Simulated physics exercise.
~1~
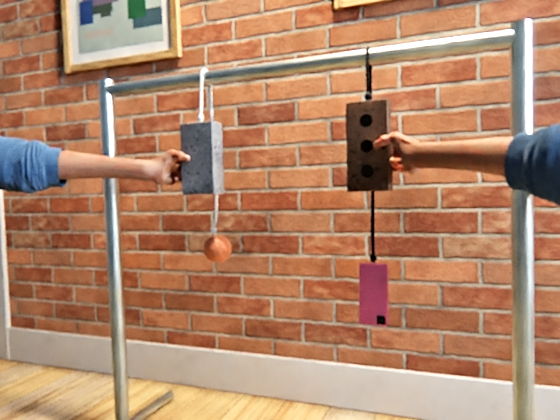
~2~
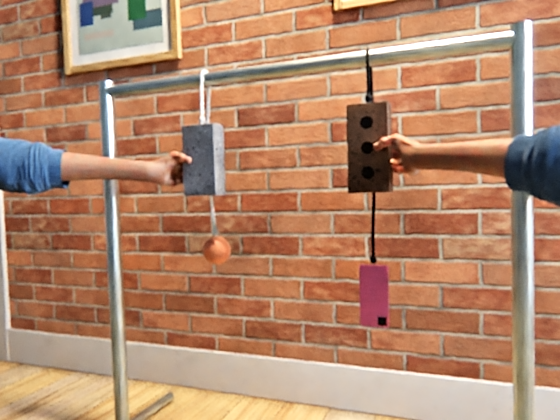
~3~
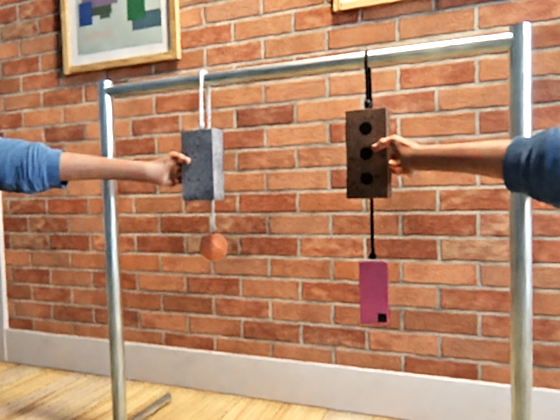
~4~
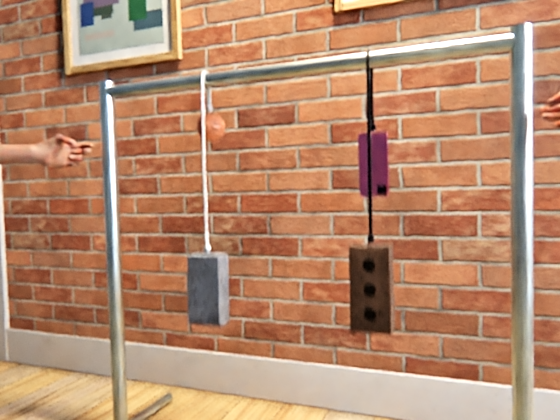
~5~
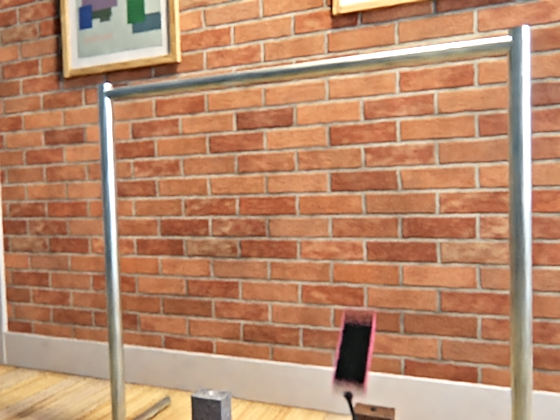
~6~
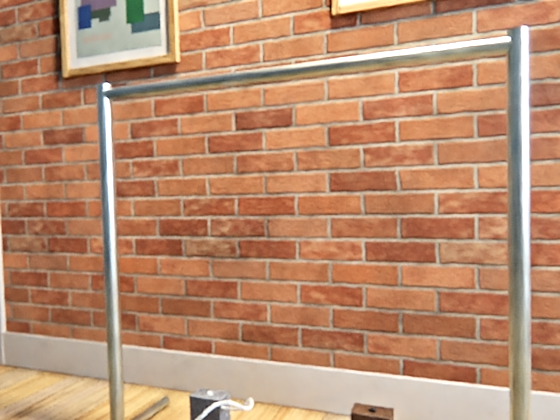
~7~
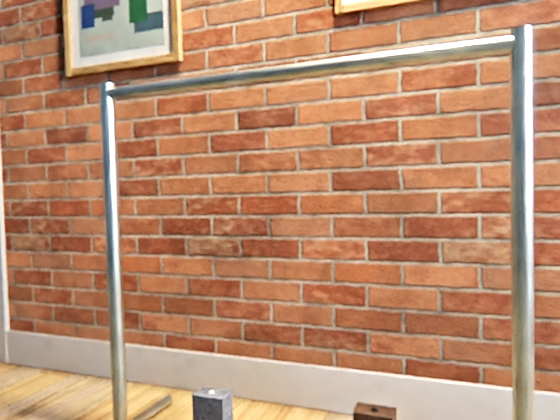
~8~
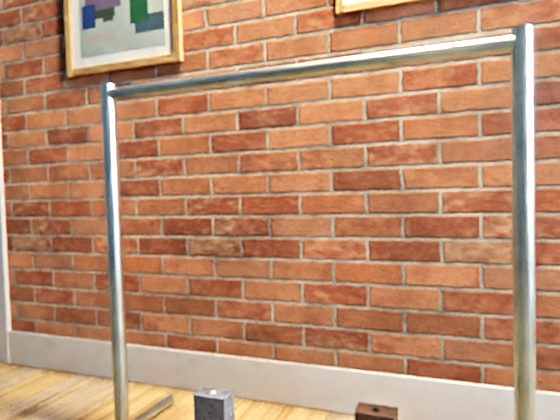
The footage shows two hands holding a grey block and a dark brown block on cords looped over a metal rail, opposite an orange ball and a pink phone; once released, the blocks drop, the lighter items rise, and both blocks end on the floor beneath the bare rail.
